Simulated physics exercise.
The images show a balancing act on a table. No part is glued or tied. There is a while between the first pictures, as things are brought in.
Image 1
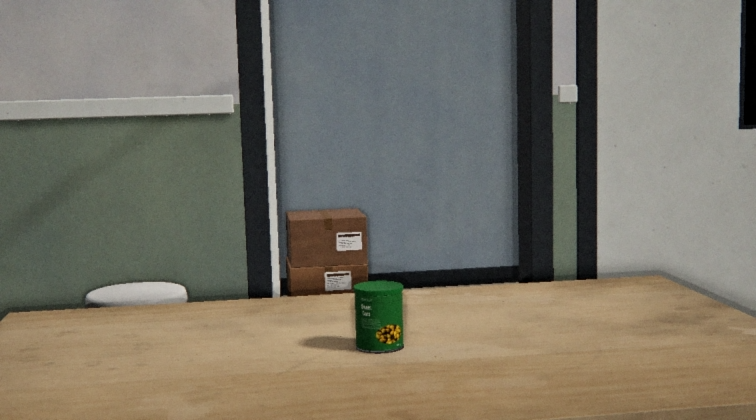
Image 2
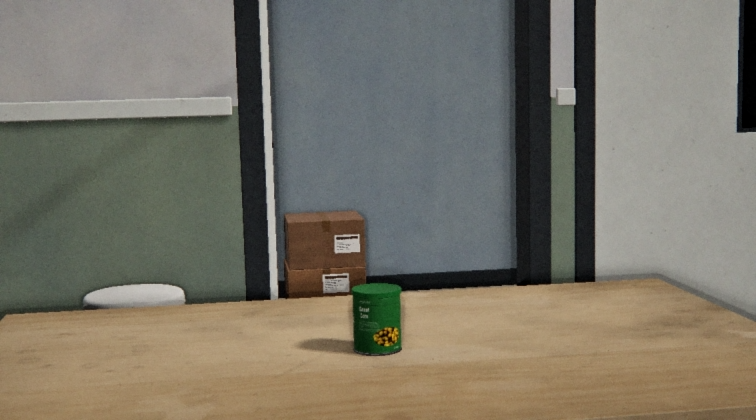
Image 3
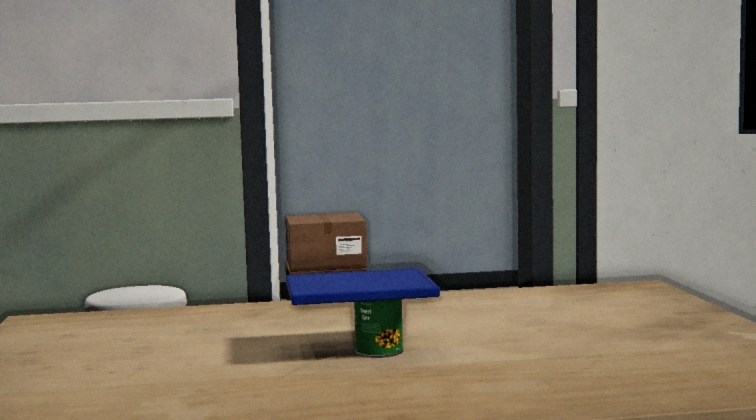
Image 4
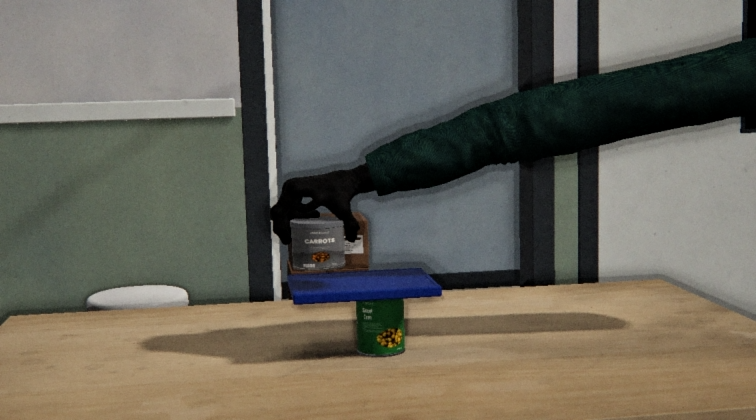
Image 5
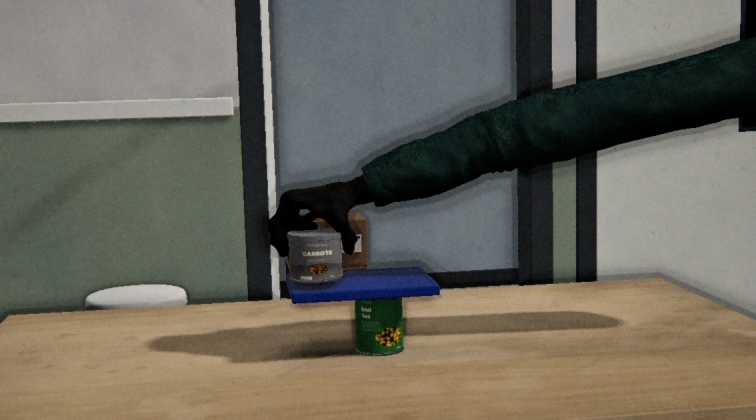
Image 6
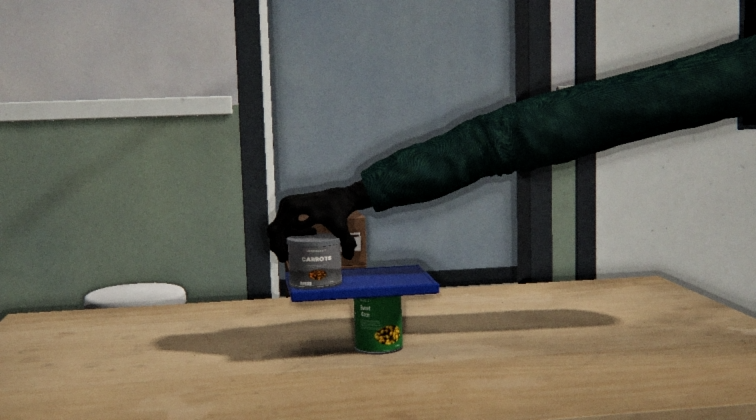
The clip shows a green tin on a wooden table, then a blue lid lying across its top. A dark-gloved hand reaches in from the right and lowers a grey tin onto the lid's left side, still holding it.
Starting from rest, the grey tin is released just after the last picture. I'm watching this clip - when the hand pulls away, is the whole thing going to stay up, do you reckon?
I predict the stack won't bear it.
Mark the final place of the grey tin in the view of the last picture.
Around (279, 337).
Then, 0.30 s on from there, grey tin now fallen; blue lid turned 60° from how it was put.
Then, 0.50 s on from there, blue lid on its side.
In the end, fallen, grey tin; toppled in the stack, blue lid; green tin unmoved. At the end, from the last picture's camera, grey tin near (279, 337). The stack loses its balance.
